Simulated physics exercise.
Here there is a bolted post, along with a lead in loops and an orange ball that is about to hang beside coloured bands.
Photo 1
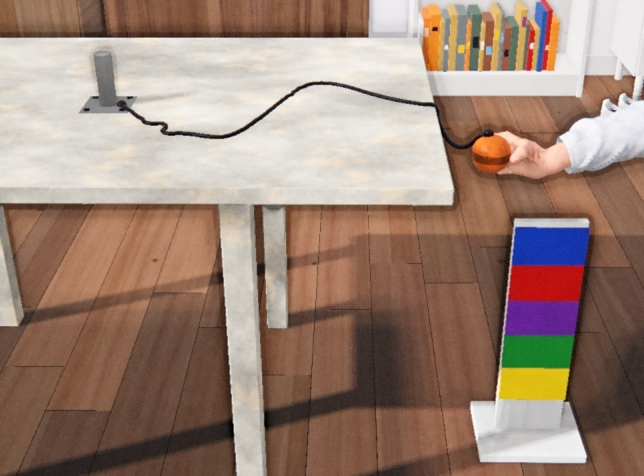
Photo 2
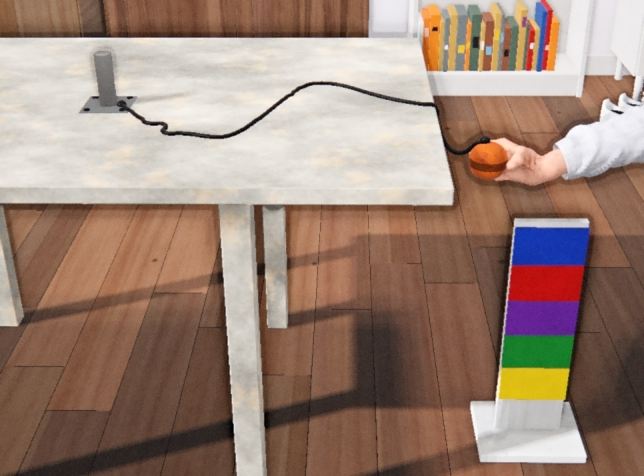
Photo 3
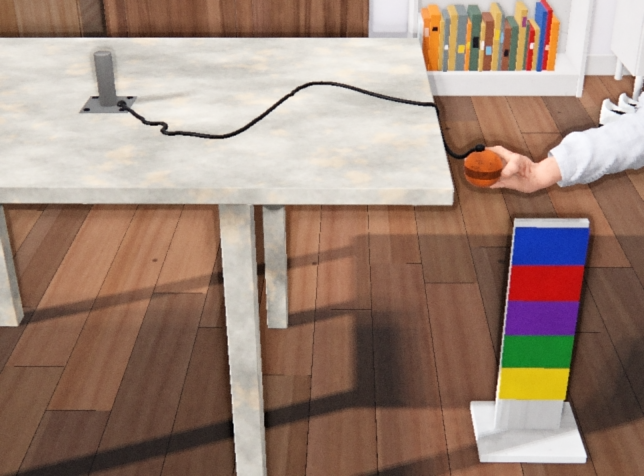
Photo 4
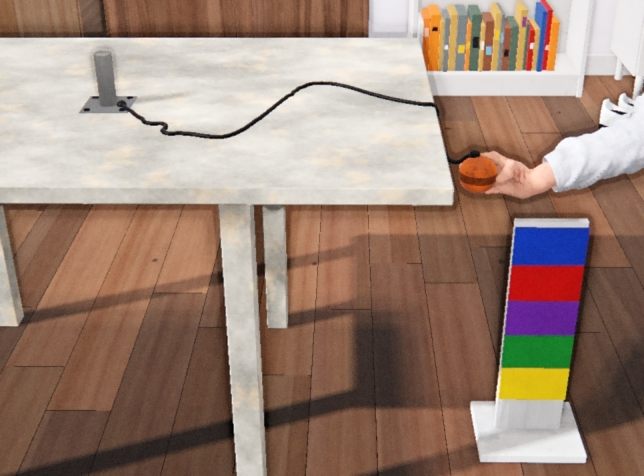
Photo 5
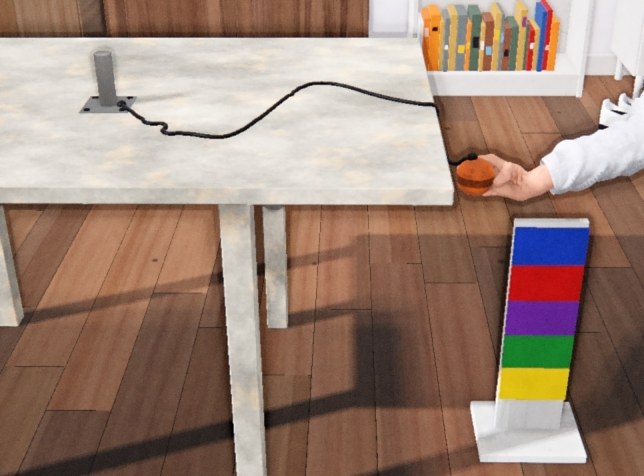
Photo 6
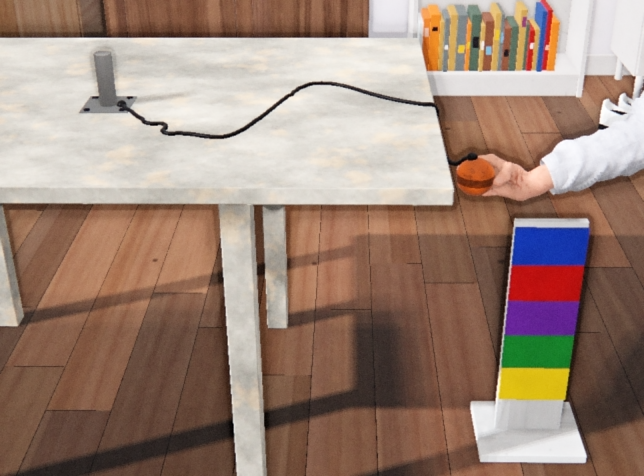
A hand holding an orange ball on a black cord moved it slightly left and down toward the table's edge, then kept it nearly still, while the cord on the tabletop and the coloured bands stayed put.
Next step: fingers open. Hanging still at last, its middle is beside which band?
Its middle is beside green.
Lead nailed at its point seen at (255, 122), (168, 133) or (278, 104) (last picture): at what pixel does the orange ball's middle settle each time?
Going try by try, I'd put it close to (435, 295), then (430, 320), and finally (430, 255).
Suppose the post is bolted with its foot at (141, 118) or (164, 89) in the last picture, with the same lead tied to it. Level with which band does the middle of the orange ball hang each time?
Try one - yellow; try two - yellow.
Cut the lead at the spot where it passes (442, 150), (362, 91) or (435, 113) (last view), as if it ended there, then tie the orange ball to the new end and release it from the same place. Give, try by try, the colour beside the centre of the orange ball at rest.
In the order given, it comes out as purple; above them all; red.
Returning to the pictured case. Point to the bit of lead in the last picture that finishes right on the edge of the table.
That point sits at about (303, 87).
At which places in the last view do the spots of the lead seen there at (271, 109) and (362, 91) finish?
They go to (365, 118) and to (435, 199).
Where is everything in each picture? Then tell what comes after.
In the first picture, orange ball (491, 154); blue (551, 248); red (546, 284); purple (542, 319); green (538, 353); yellow (534, 385).
In the second picture, orange ball (488, 160); lead through (143, 119) (212, 137) (274, 107) (331, 84) (412, 103).
In the third picture, orange ball (483, 168).
In the fourth picture, orange ball (478, 174); lead through (143, 119) (212, 137) (274, 107) (331, 84) (412, 103).
In the fifth picture, orange ball (475, 177).
In the sixth picture, orange ball (475, 177); lead through (143, 119) (212, 137) (274, 107) (331, 84) (412, 103).
Early on, ball near (431, 321); level with purple.
Midway, ball near (436, 365); level with green.
Finally, ball near (423, 360); level with green. The lead holds its middle at green.
